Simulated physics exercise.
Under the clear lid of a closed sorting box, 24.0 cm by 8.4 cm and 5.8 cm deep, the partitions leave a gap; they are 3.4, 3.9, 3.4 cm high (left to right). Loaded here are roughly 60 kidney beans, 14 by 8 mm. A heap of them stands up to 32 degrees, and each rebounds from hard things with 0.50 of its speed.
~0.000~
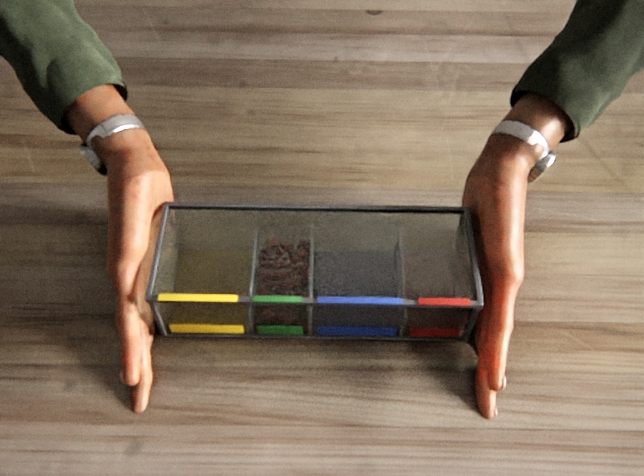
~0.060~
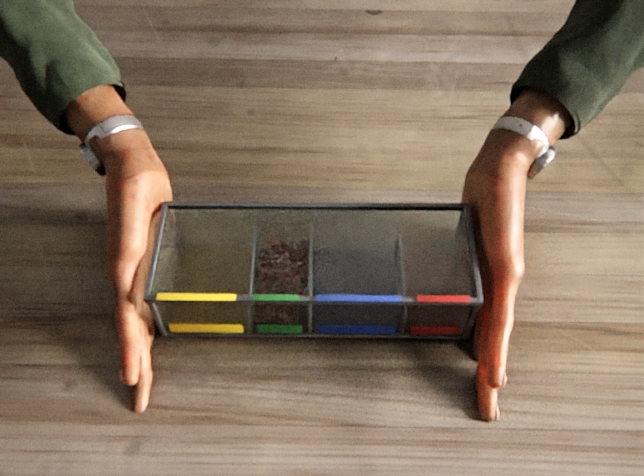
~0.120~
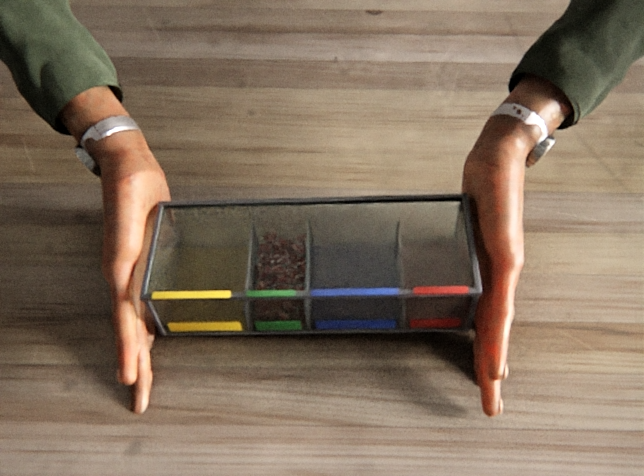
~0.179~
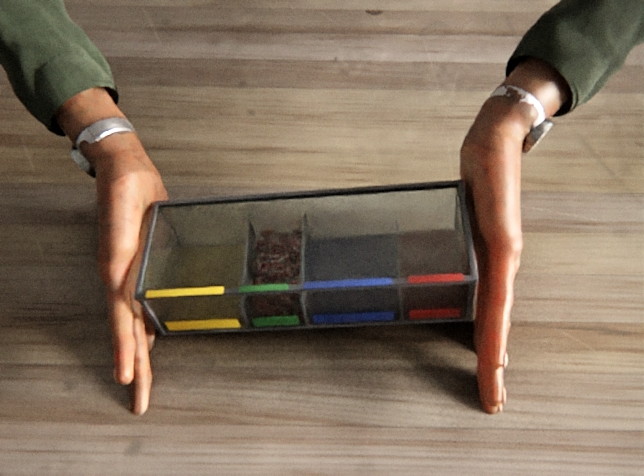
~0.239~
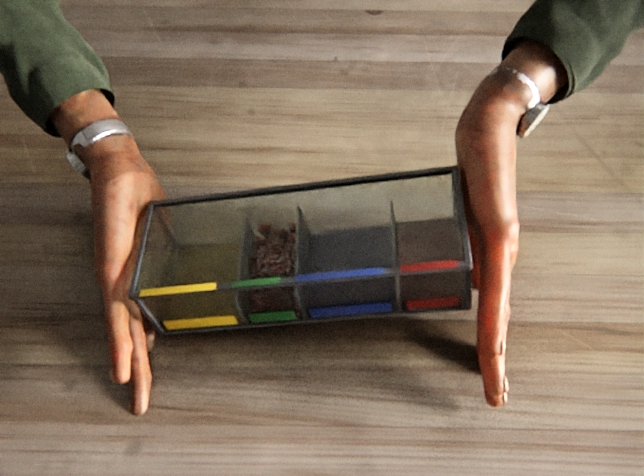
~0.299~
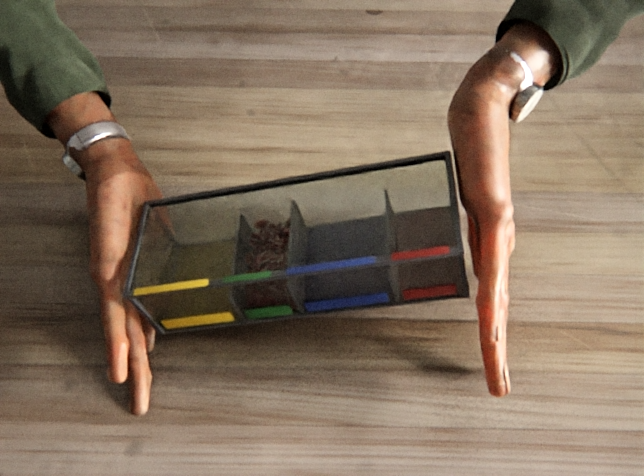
Two hands tilt a clear divided box, raising its right end above the left.
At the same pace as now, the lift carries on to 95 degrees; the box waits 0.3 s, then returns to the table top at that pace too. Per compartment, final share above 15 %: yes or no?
Red compartment no; blue compartment no; green compartment yes; yellow compartment yes.
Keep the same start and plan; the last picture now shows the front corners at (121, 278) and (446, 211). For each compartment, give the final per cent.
Final shares, in per cent - red: 0, blue: 0, green: 40, yellow: 60.
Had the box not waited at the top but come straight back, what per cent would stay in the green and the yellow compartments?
That would leave green with 50 percent and yellow with 50 percent.
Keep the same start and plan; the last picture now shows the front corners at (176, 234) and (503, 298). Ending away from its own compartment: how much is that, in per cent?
Roughly 55 per cent.
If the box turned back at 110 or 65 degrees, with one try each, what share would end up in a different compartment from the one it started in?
I'd put them near 100 and 0 percent in that order.
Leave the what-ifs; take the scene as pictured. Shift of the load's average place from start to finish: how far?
Roughly 4.5 cm.
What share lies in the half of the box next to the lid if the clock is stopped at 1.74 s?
Estimate: Near 40 per cent.
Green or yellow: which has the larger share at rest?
Yellow compartment.
After 1.74 s, tilt 95 degrees; green 65 %, yellow 35 %.
After 2.70 s, tilt 48 degrees; green 45 %, yellow 55 %.
After 3.66 s, tilt 0 degrees; green 45 %, yellow 55 %.
At rest (4.2 s), red 0 %, blue 0 %, green 45 %, yellow 55 %.
